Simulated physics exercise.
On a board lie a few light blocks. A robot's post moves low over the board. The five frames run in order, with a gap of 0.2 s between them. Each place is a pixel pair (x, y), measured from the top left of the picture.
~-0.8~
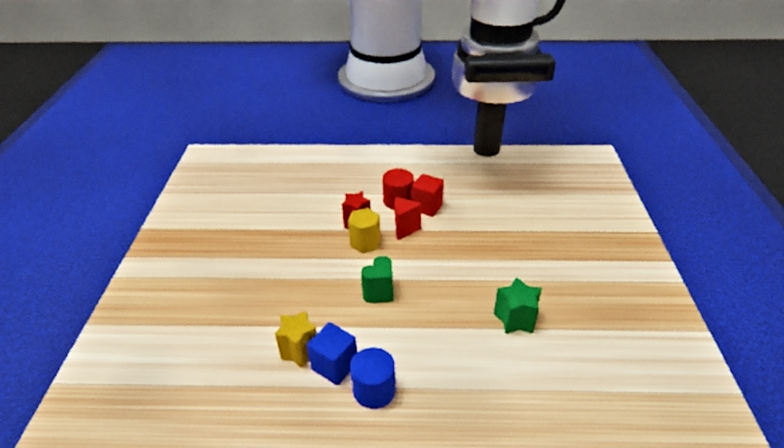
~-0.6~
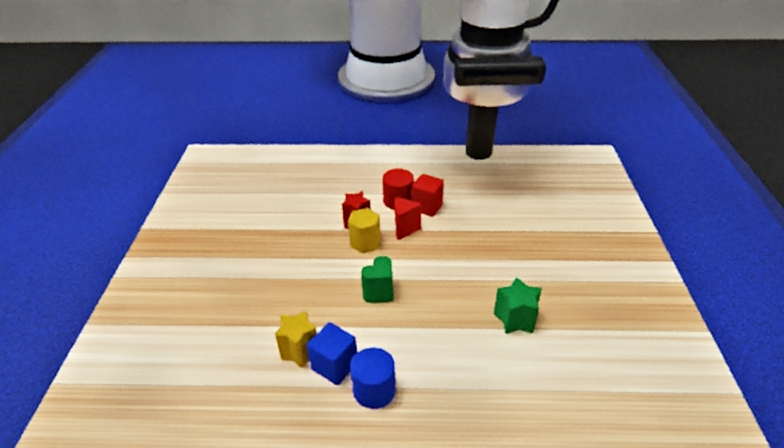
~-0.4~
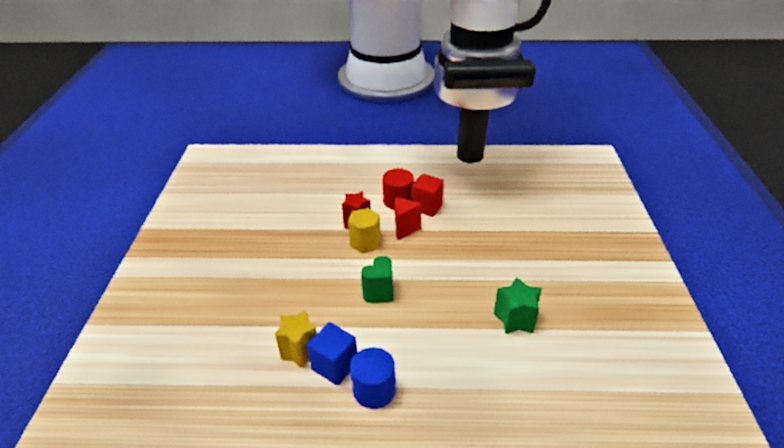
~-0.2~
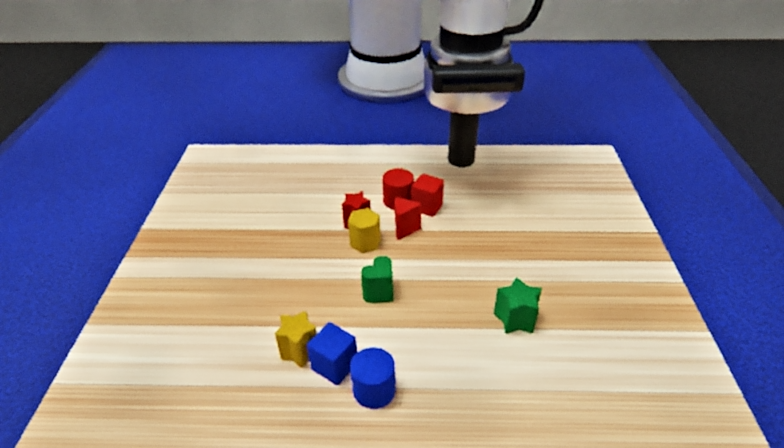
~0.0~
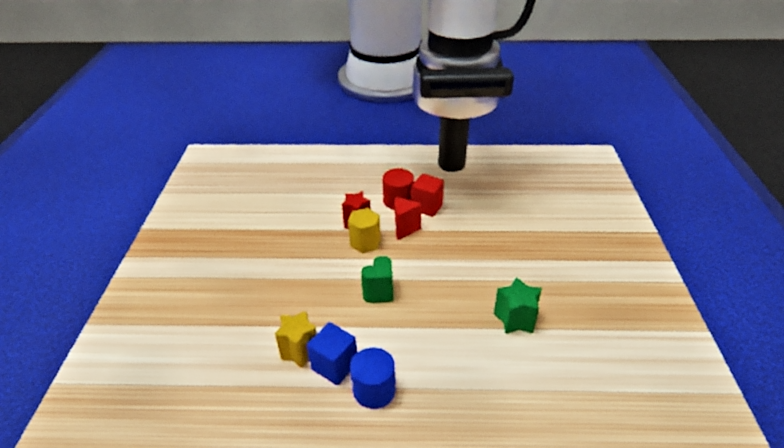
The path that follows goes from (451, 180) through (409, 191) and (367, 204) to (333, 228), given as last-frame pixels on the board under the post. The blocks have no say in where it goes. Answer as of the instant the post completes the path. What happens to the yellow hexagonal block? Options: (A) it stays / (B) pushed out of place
It's B.
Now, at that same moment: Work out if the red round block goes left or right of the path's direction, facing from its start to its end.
The answer is left.
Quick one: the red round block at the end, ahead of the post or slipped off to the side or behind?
The post still drives it.
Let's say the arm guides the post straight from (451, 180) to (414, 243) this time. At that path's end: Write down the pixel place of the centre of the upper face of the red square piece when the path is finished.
Its top middle: (388, 228).
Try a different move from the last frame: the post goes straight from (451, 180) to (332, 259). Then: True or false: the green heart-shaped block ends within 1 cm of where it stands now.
This is true.
The first path, step by step. One third of the way, post at (408, 175); red round block at (389, 181).
Two thirds of the way, post at (365, 188); red star block at (335, 213), turned 25° anticlockwise; yellow hexagonal block at (362, 221), turned 25° anticlockwise; red round block at (353, 198).
At the end, post at (331, 212); red star block at (318, 244), turned 55° anticlockwise; yellow hexagonal block at (362, 224), turned 45° anticlockwise; red round block at (326, 224); red square piece not moved.
